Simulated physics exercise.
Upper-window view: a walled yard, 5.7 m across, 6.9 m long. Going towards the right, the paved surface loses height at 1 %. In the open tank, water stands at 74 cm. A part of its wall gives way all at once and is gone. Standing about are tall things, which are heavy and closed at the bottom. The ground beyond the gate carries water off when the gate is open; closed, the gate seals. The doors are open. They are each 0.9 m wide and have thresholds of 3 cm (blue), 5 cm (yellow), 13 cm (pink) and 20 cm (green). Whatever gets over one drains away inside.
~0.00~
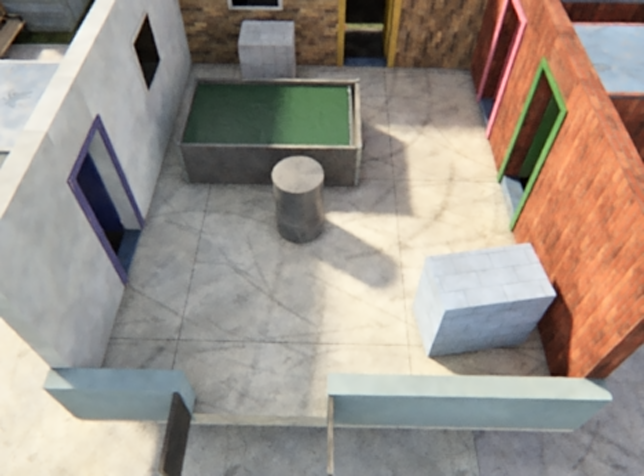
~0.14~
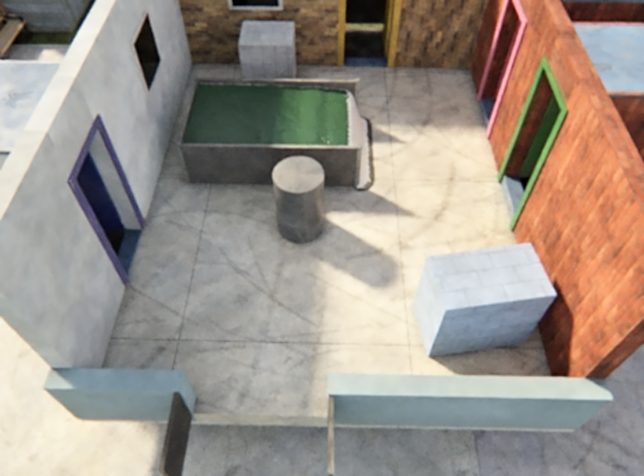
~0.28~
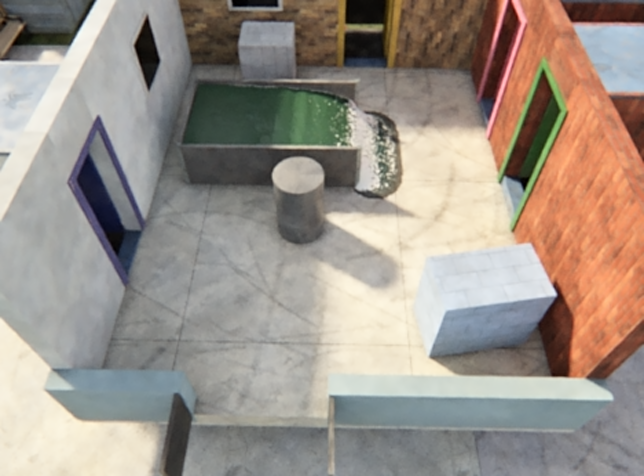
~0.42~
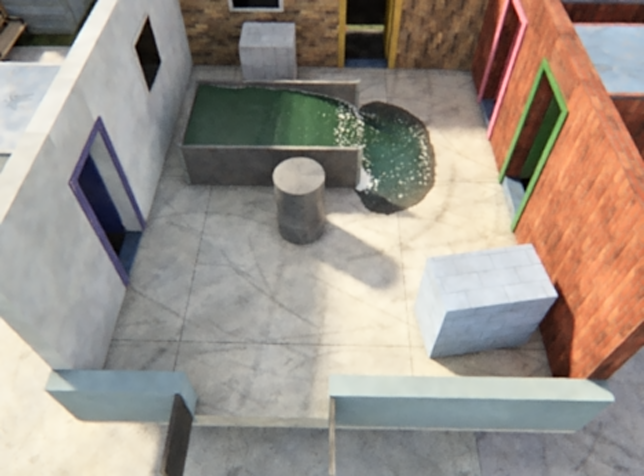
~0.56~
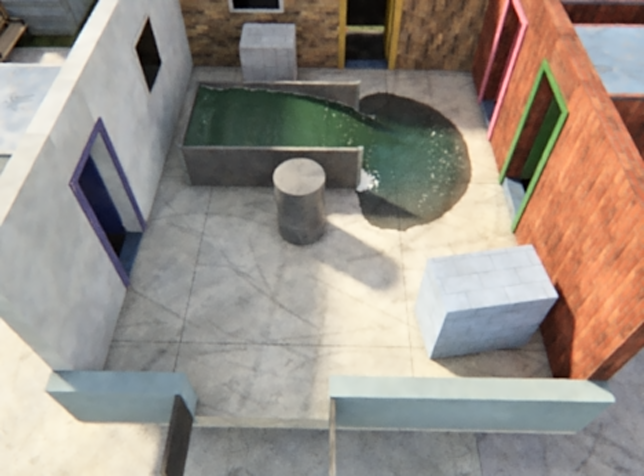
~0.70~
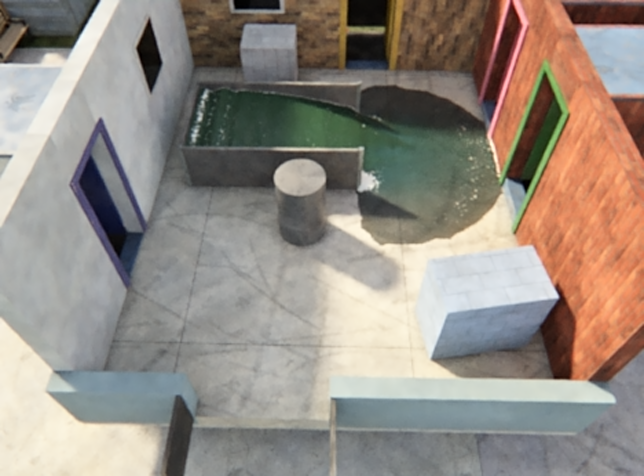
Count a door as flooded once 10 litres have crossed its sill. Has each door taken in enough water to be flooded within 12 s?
At the end, the blue door tops the limit; the yellow door tops the limit; the pink door tops the limit; the green door tops the limit.
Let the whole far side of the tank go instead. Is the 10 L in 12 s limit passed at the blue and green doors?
Door blue stays within, door green stays within.
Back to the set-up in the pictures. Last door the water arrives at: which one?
Looks like the blue door.
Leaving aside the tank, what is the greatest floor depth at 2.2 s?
Depth: Approx. 48 cm.
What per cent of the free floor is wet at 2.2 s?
Near 35 per cent is wet.
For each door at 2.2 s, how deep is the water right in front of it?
Door by door in cm, blue shows 0, yellow shows 1, pink shows 35, green shows 36.
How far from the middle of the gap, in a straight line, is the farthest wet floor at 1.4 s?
Distance: Approx. 3.6 m.
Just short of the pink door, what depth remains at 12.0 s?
I'd put it at around 9.0 cm deep.
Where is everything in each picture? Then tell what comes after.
The open tank at (273, 115) is whole and still, 74 cm deep, in the first picture.
Water pours out at (355, 140) and has run 0.9 m, to (364, 120); typically 5 cm deep outside, 74 cm at the open tank's back, in the second picture.
The front is at (385, 193), 1.1 m from the gap at (355, 141); 1.2 m2 of floor is under water; 74 cm left at the back of the open tank, in the third picture.
The front is at (396, 109), 1.4 m from the gap at (355, 143); 2.7 m2 of floor is under water; 74 cm left at the back of the open tank, in the fourth picture.
Water pours out at (356, 144) and has run 1.9 m, to (463, 188); typically 8 cm deep outside, 72 cm at the open tank's back, in the fifth picture.
Water pours out at (356, 145) and has run 2.5 m, to (499, 186); typically 6 cm deep outside, 65 cm at the open tank's back, in the sixth picture.
After 1.4 s water covers 30 % of the floor and is deepest (44 cm) near (492, 159); blue door not reached, yellow door 1 cm at the sill, 0 L in, pink door 32 cm at the sill, 46 L in, green door 32 cm at the sill, 10 L in.
After 2.2 s water covers 35 % of the floor and is deepest (48 cm) near (469, 73); blue door not reached, yellow door 1 cm at the sill, 0 L in, pink door 35 cm at the sill, 151 L in, green door 36 cm at the sill, 56 L in.
After 3.5 s water covers 60 % of the floor and is deepest (35 cm) near (471, 78); blue door not reached, yellow door 8 cm at the sill, 3 L in, pink door 26 cm at the sill, 278 L in, green door 24 cm at the sill, 109 L in.
After 7.0 s water covers 95 % of the floor and is deepest (15 cm) near (345, 70); blue door 9 cm at the sill, 36 L in, yellow door 10 cm at the sill, 25 L in, pink door 13 cm at the sill, 337 L in, green door 12 cm at the sill, 114 L in.
After 12.0 s water covers 100 % of the floor and is deepest (10 cm) near (433, 258); blue door 6 cm at the sill, 87 L in, yellow door 9 cm at the sill, 85 L in, pink door 9 cm at the sill, 337 L in, green door 9 cm at the sill, 114 L in.
